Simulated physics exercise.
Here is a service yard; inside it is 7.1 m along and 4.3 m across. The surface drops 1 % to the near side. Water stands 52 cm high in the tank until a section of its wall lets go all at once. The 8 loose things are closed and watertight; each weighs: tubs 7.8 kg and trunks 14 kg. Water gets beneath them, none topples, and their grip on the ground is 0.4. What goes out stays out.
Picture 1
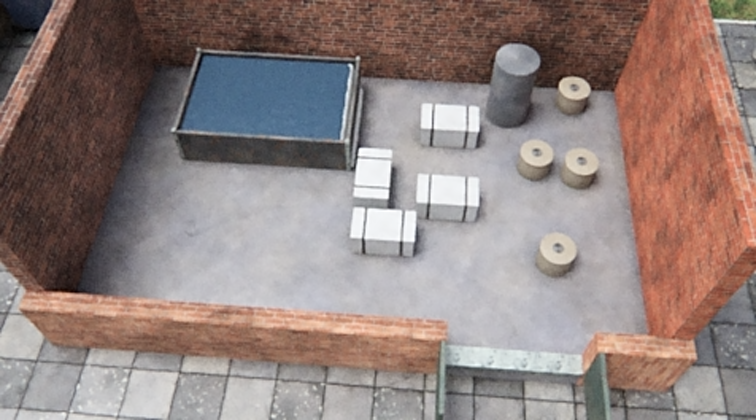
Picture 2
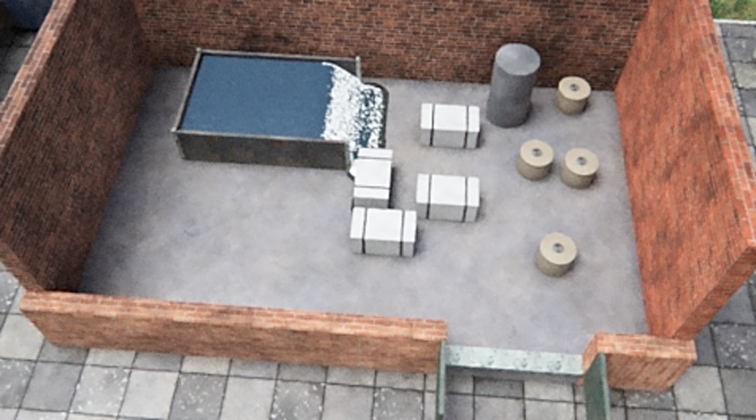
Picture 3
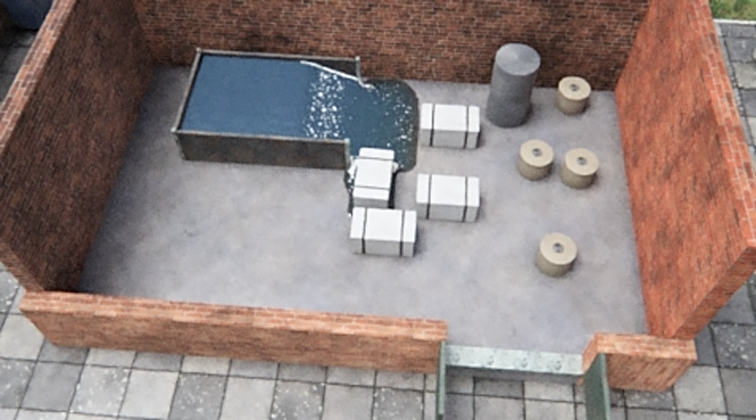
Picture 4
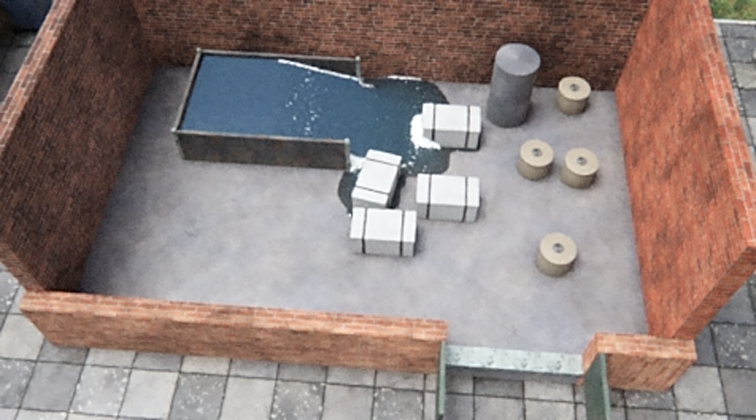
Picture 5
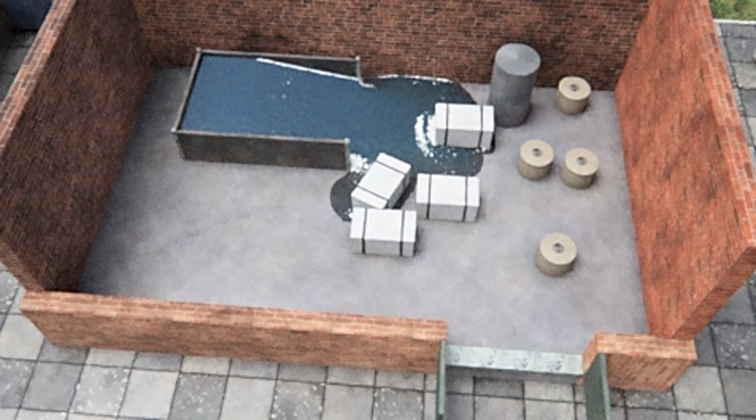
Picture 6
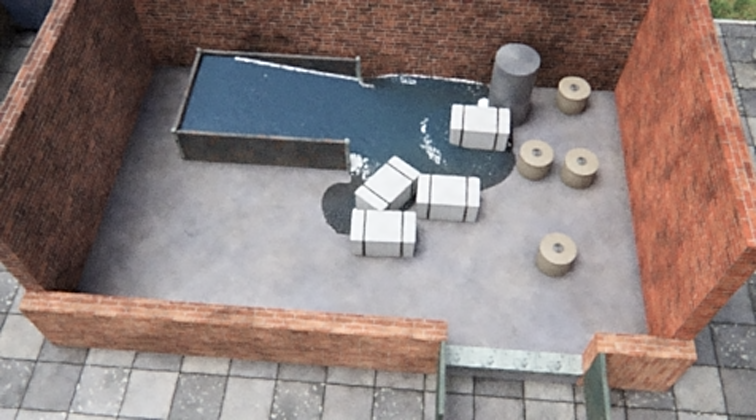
A paved service yard enclosed by red-brick walls is seen from above at a fixed angle. Dark blue water fills a walled tank at the back left, with four white, black-banded trunks near the middle, a grey cylinder behind, and four tan tubs at right. Water bursts from the tank's right end and spreads rightward, turning the nearest trunk, then sliding the rear one right toward the cylinder.
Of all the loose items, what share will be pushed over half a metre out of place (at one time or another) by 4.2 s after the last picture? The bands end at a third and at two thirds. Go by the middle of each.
That comes to at least two thirds.
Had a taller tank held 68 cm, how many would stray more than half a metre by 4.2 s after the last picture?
Then 7.
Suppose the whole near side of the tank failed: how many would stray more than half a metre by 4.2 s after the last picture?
In that case 2 of them.
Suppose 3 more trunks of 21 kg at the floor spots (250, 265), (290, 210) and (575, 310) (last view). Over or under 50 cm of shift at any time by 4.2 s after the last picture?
In turn: Less, less, more.
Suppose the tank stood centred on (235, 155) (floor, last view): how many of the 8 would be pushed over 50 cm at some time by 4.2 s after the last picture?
In that case 8 of them.
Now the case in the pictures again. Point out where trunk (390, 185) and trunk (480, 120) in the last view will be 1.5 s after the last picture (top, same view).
Near (422, 208) and (601, 132).
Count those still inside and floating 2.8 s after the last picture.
I count 5.
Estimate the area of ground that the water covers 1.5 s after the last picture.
Roughly 16 m2.
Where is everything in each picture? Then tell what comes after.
In the first picture, a trunk at (450, 117), on the bottom; a trunk at (373, 172) rests on the ground; 3.4 m2 under water; 0 of 8 have shifted.
In the second picture, a trunk at (450, 117), on the bottom; a trunk at (373, 172), on the bottom; water covers 4.1 m2; 0 of 8 have shifted.
In the third picture, a trunk at (450, 117) rests on the ground; a trunk at (374, 173), on the bottom; water covers 5.0 m2; 0 of 8 have shifted.
In the fourth picture, a trunk at (451, 117), on the bottom; a trunk at (377, 176), on the bottom, 8 cm from its start; 5.8 m2 under water; 1 of 8 have shifted.
In the fifth picture, a trunk at (465, 117), on the bottom, 20 cm from its start; a trunk at (381, 180), on the bottom, 17 cm from its start; 6.8 m2 under water; 2 of 8 have shifted.
In the sixth picture, a trunk at (481, 119), on the bottom, 42 cm from its start; a trunk at (388, 183) rests on the ground, 26 cm from its start; 7.8 m2 under water; 2 of 8 have shifted.
Then, 0.4 s after the last picture 1 of 8 are over 50 cm from their spots; 1 afloat.
Then, 1.5 s after the last picture 6 of 8 are over 50 cm from their spots; 5 afloat.
Then, 2.8 s after the last picture 7 of 8 are over 50 cm from their spots; 5 afloat.
Then, 4.2 s after the last picture 7 of 8 are over 50 cm from their spots, and 7 have been at some point; 6 afloat.
